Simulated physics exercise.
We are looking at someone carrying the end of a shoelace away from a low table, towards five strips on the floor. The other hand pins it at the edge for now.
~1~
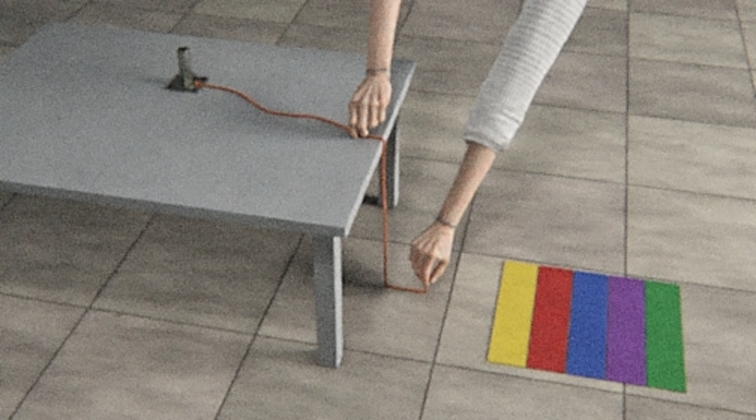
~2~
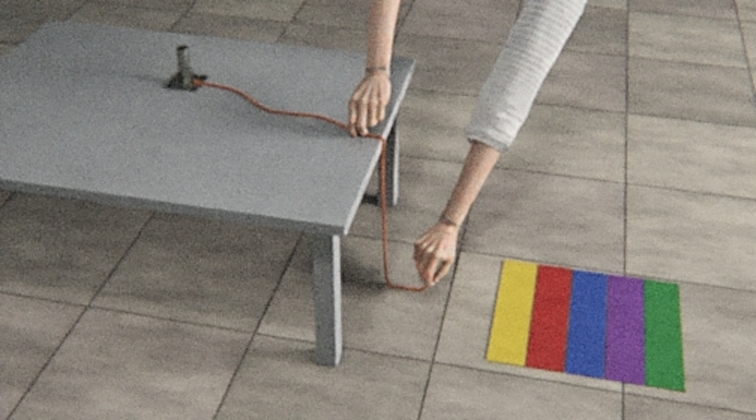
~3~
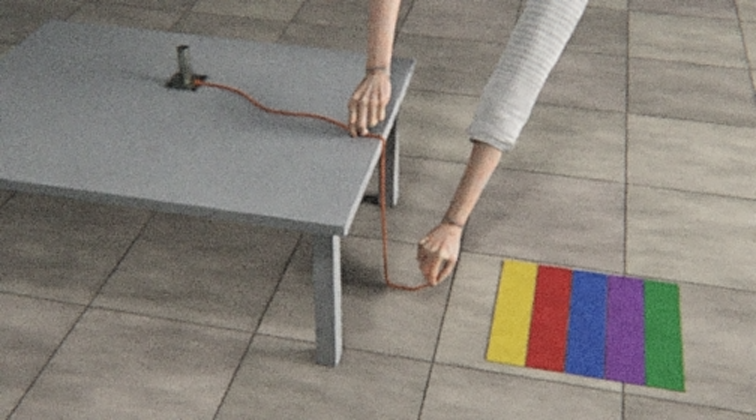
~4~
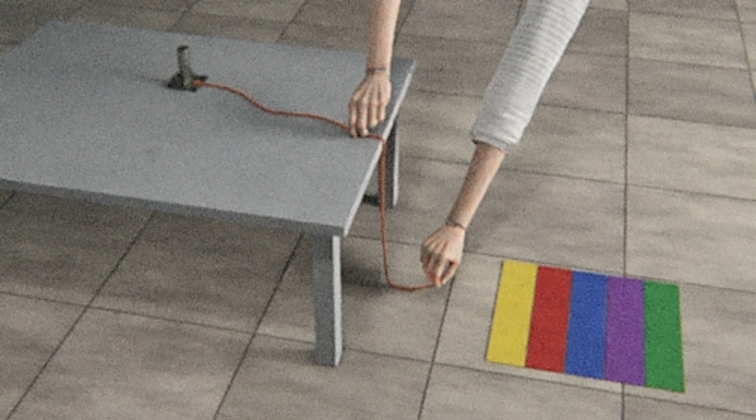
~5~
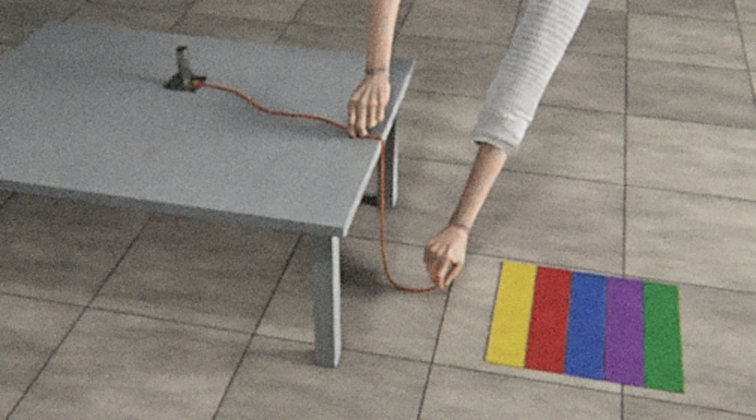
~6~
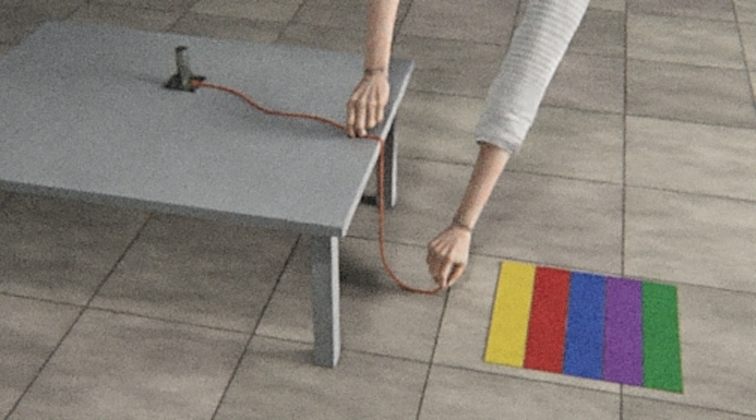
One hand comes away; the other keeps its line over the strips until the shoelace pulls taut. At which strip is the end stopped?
Over red.
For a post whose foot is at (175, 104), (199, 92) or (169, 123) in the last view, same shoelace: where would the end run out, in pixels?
The places are (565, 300), (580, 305) and (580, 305).
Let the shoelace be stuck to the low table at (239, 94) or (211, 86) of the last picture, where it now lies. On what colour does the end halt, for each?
In that order: Red; red.
Soon after, end near (491, 291); short of the strips.
Then, end near (528, 296); over yellow.
At full stretch, end near (549, 300); over red. The end stops over the red strip.
